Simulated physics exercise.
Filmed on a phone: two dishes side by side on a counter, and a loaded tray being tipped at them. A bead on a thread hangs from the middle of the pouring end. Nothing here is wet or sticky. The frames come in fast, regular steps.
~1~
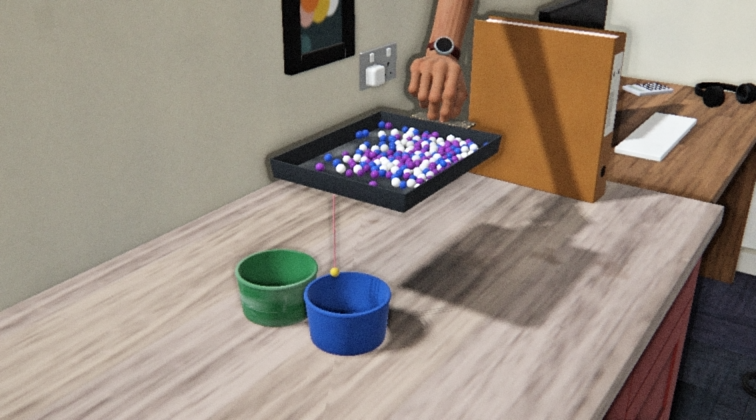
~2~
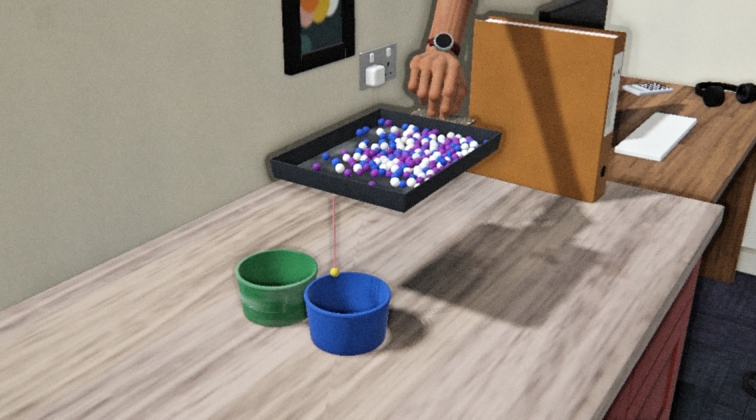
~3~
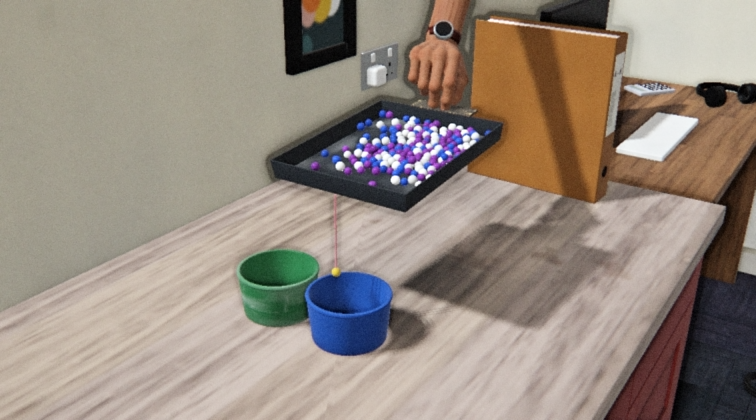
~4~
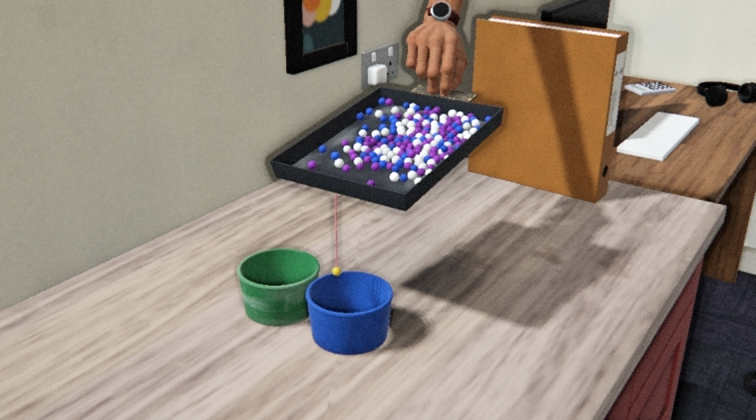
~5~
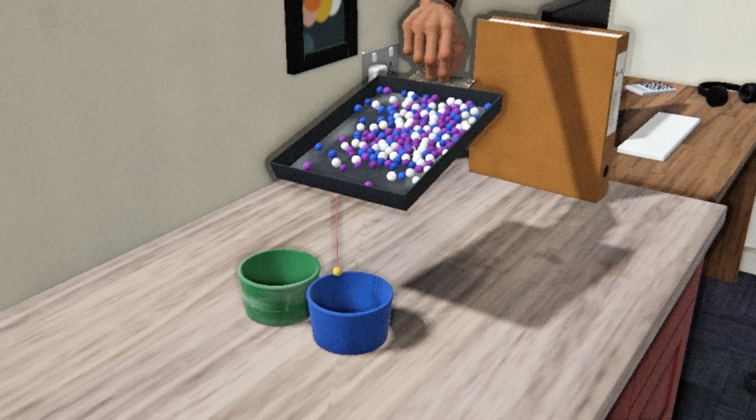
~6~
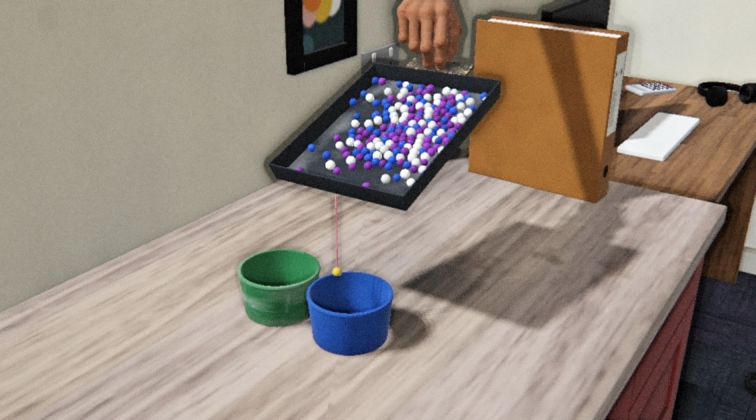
The video shows a hand gradually raising the far side of a black tray of white, blue and purple beads above a green dish and a blue dish on a wooden counter, the beads shifting slightly as it tilts.
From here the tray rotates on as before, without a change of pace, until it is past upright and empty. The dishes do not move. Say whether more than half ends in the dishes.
The two hold less than half of the load.
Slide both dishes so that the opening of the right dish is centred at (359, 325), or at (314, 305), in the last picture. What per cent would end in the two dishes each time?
First some 80, then 70 per cent.
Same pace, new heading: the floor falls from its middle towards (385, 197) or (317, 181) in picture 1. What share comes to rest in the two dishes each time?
First some 10, then 80 per cent.
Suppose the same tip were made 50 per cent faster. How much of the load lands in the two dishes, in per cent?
Close to 20 per cent.
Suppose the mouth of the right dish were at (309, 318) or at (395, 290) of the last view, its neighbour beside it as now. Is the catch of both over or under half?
First the larger part, then under half.
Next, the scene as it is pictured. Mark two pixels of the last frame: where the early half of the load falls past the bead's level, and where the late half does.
Around (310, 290) and then (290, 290).
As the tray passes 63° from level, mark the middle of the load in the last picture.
Near (338, 174).
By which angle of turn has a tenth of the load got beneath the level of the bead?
Near 80 degrees.
Shortly afterwards, tray tipped steeply; all but a few on the tray; only a few outside both; a little in the air.
Next, tray tipped past a quarter turn; near half on the tray; a little in the right dish; only a few in the left dish; near a quarter outside both; near a third in the air.
Some moments later, tray tipped past a quarter turn; a little in the right dish; a little in the left dish; the bulk outside both.
In the end, tray tipped past a quarter turn; a little in the right dish; a little in the left dish; the bulk outside both.
